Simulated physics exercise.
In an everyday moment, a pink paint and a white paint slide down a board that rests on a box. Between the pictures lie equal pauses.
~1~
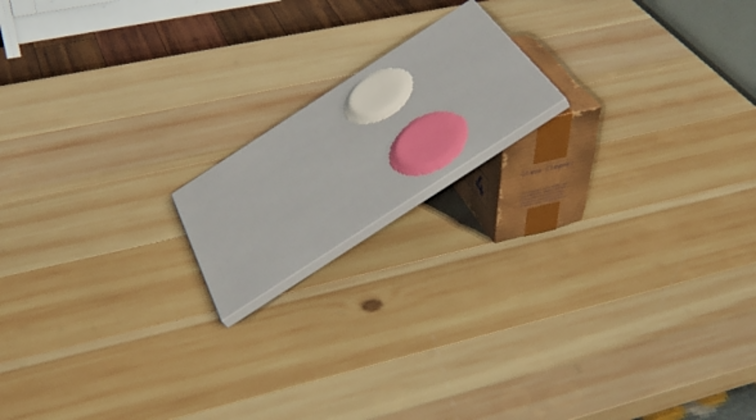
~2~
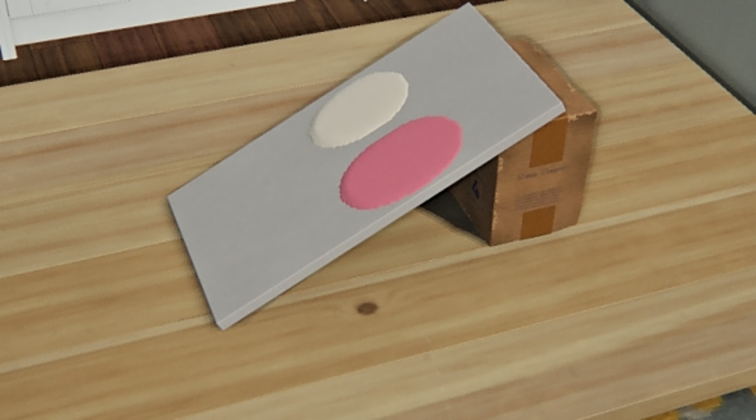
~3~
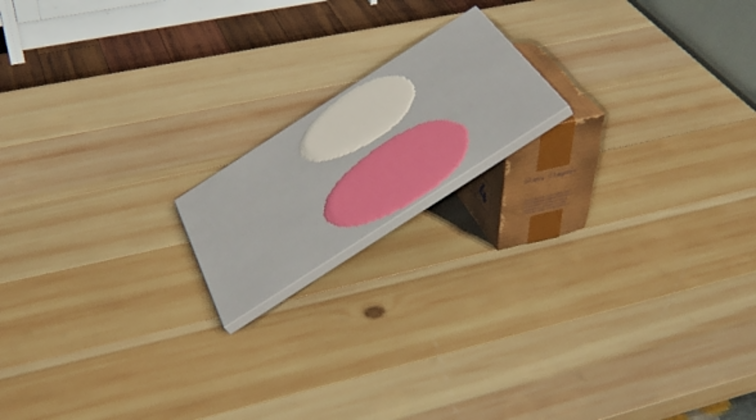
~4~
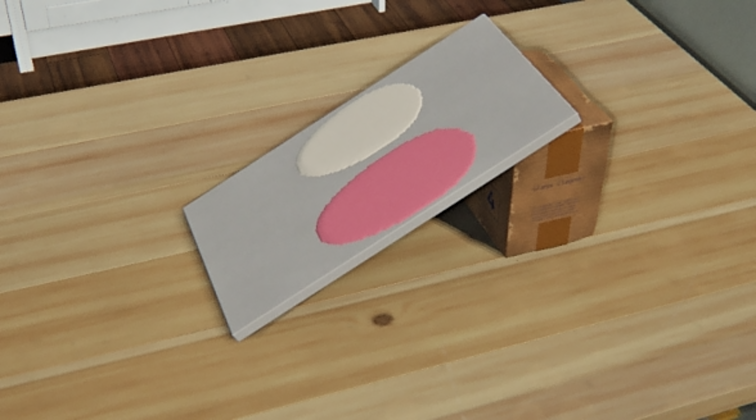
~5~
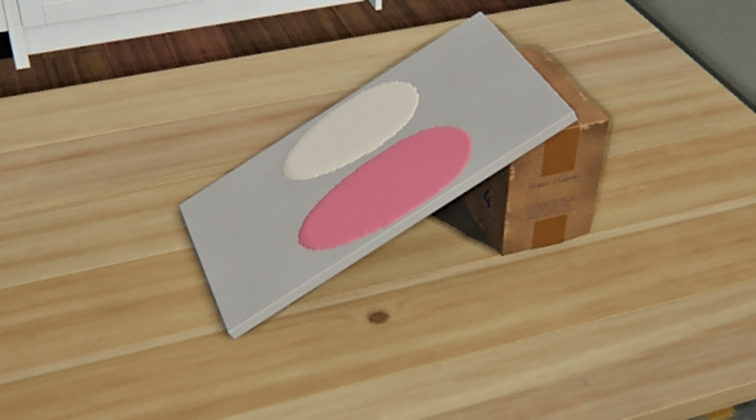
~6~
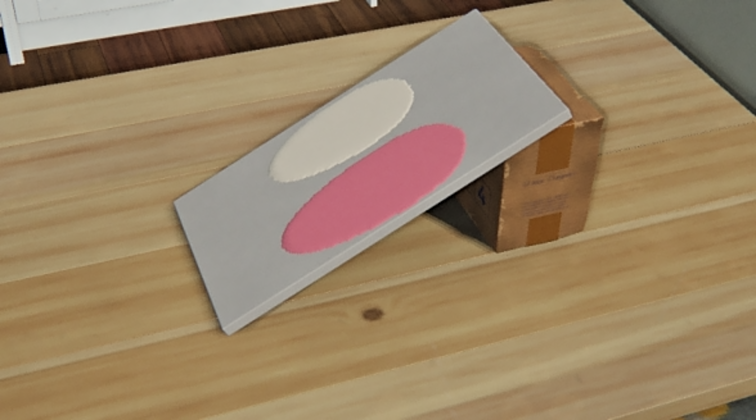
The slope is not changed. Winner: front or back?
Looks like the one closest to us will win the race.
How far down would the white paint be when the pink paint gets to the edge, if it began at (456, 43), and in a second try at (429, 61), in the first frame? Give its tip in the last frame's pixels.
First start: Around (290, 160); second start: (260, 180).
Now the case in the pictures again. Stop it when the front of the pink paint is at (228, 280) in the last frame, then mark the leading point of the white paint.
Look around (231, 199) and you'll find the tip.
Soon after, the pink paint is close to the edge; the white paint is three quarters of the way down.
In the end, the pink paint is at the low edge; the white paint is close to the edge.
